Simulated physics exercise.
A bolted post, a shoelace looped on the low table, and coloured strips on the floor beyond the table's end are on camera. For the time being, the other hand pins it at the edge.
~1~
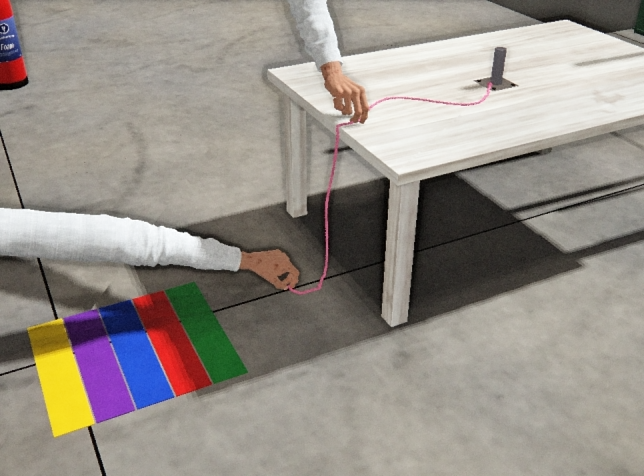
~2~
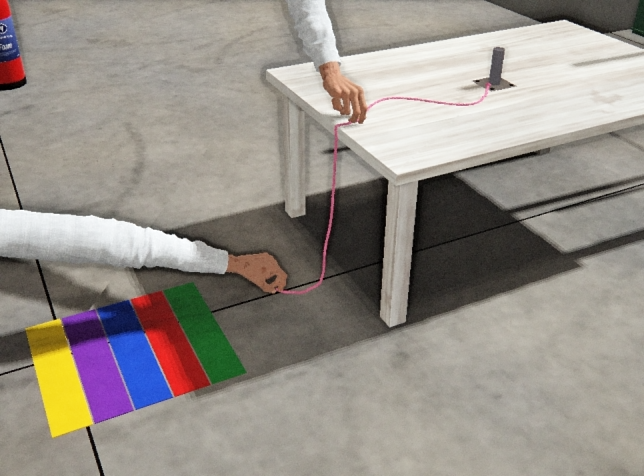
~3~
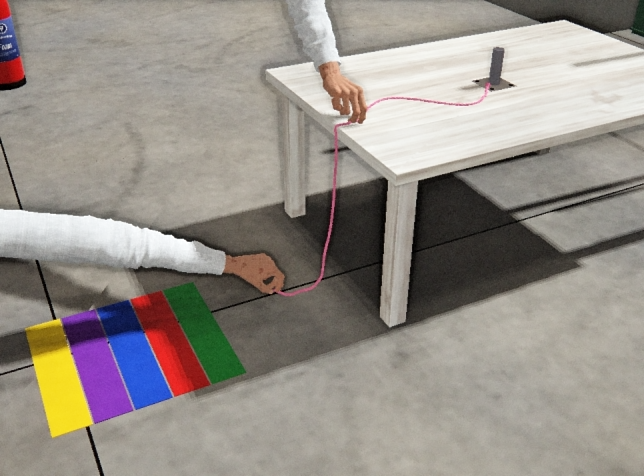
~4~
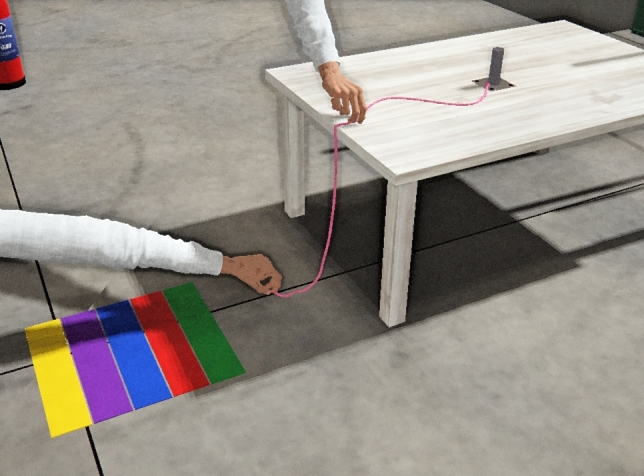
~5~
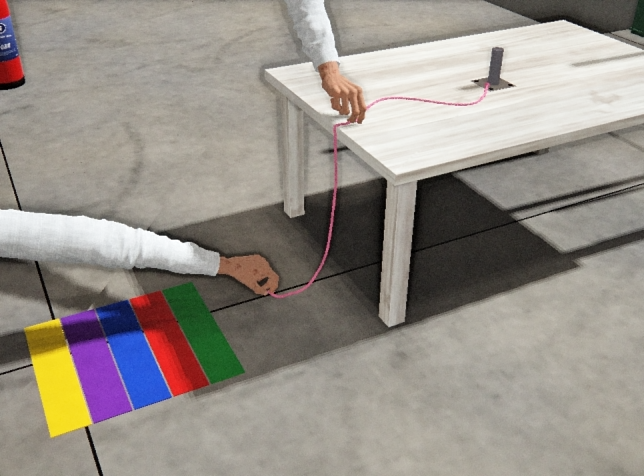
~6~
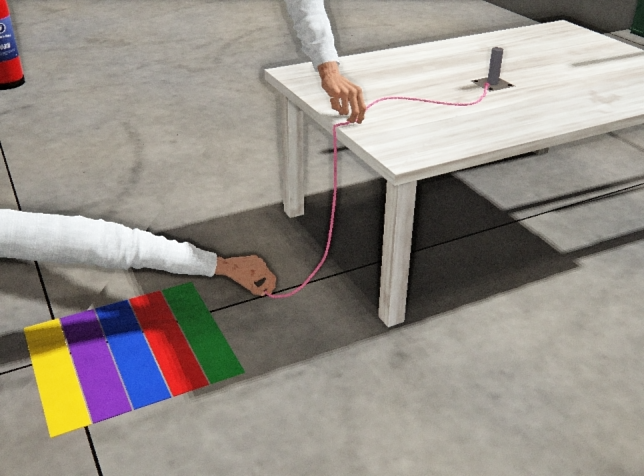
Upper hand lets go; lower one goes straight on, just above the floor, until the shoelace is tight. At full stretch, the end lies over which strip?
Over the blue strip.
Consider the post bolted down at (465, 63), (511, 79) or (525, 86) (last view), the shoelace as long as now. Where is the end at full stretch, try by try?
Close to (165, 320), (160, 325) and (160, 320) in that order.
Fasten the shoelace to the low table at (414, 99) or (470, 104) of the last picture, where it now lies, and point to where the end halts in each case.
(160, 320), (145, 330).
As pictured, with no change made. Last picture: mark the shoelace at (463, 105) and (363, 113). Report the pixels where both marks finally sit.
The first moves to (435, 98), the second to (333, 127).
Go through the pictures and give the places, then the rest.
The first frame shows end (288, 286); green (221, 359); red (185, 371); blue (148, 383); purple (109, 395); yellow (68, 409).
The second frame shows end (277, 289); shoelace through (483, 97) (426, 101) (369, 108) (336, 147) (332, 212) (323, 275).
The third frame shows end (274, 290).
The fourth frame shows end (271, 291); shoelace through (483, 97) (426, 101) (368, 108) (336, 147) (333, 211) (319, 275).
The fifth frame shows end (268, 291).
The sixth frame shows end (266, 292); shoelace through (482, 97) (425, 101) (368, 108) (335, 147) (333, 211) (313, 274).
Soon after, end near (200, 311); over green.
After that, end near (153, 325); over red.
At the stop, end near (124, 334); over blue. The blue one.
